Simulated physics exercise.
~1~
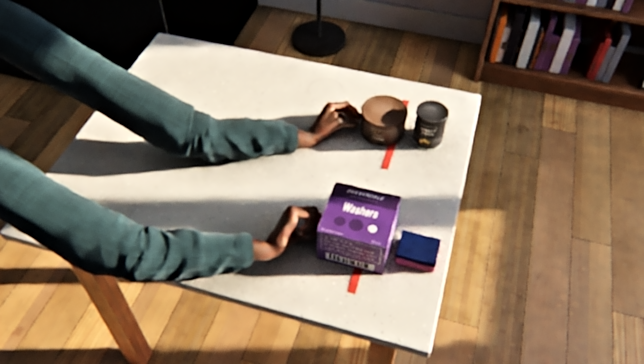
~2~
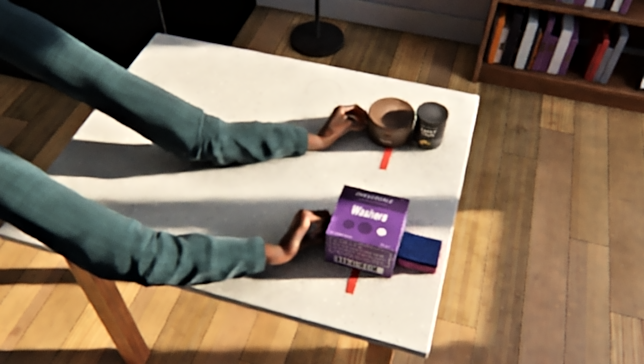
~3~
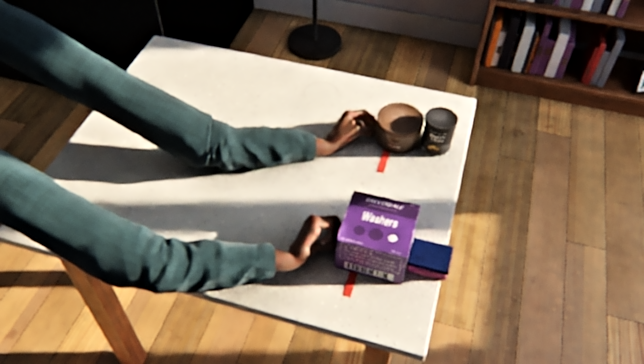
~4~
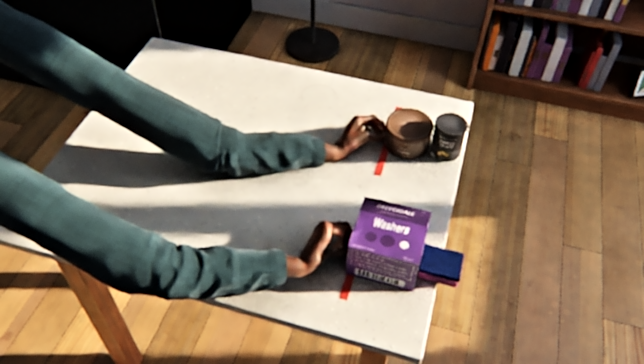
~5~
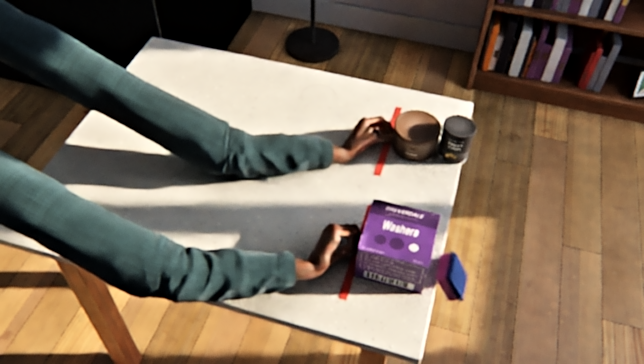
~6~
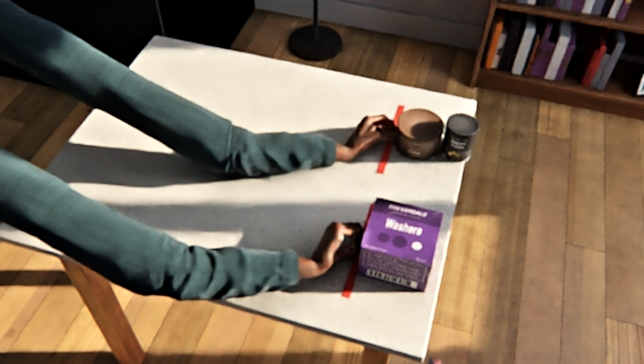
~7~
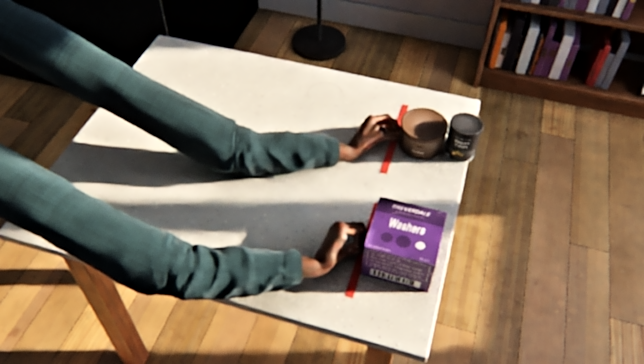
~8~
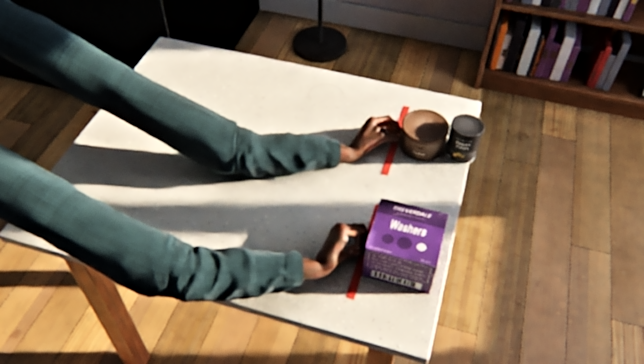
On a table, two hands push items rightward; the sponge falls, the pot stays.
